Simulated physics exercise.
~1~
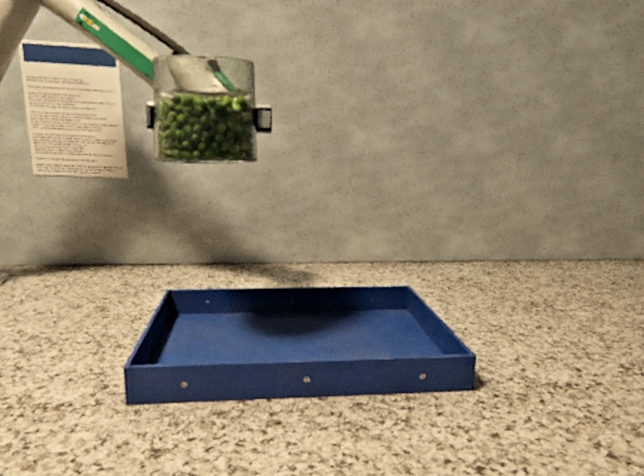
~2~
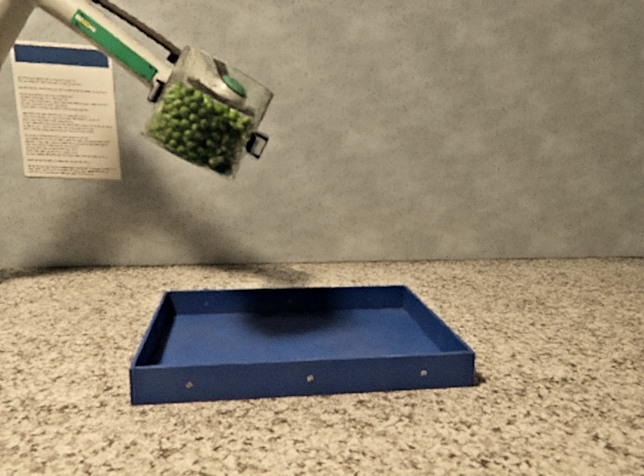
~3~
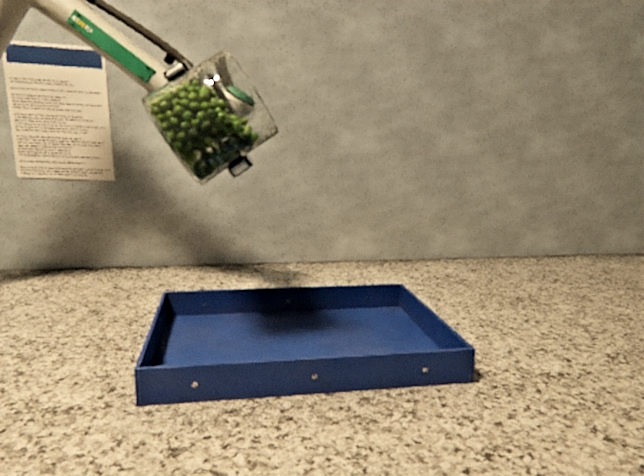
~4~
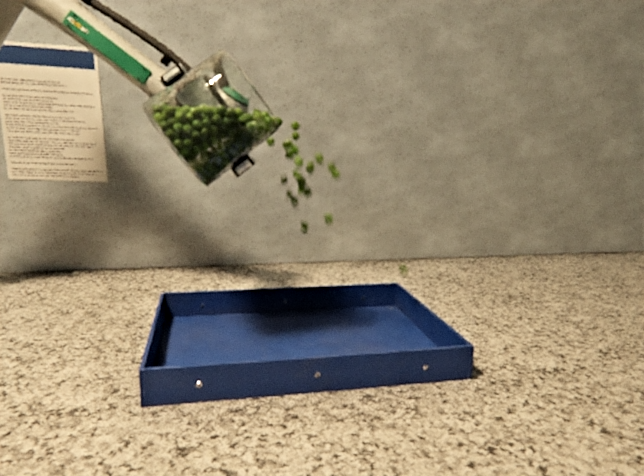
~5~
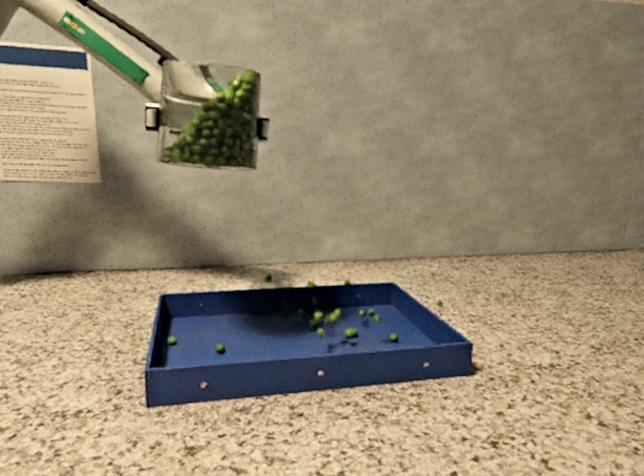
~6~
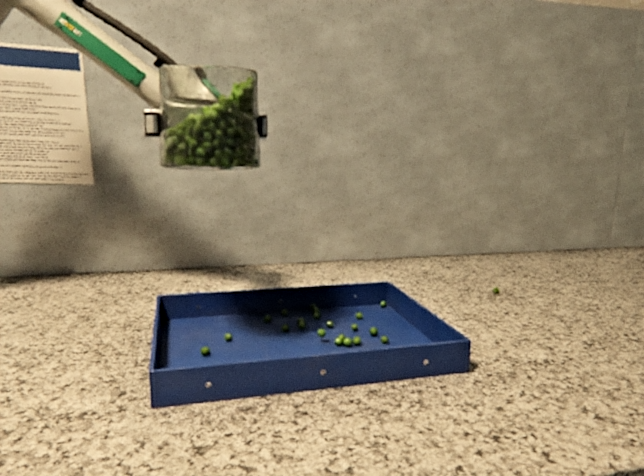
At first, a robot arm holds a clear cup of green beads upright above an empty blue tray on a speckled table top. The arm tips the cup to the right, and the beads shift toward its lower side as the lean steepens. A small stream then spills over the rim and falls toward the tray. The arm swings the cup back upright while the spilled beads land and scatter across the tray. In the end, the cup is level and still holds most of its beads, a few dot the tray, and one rests on the table to the right.
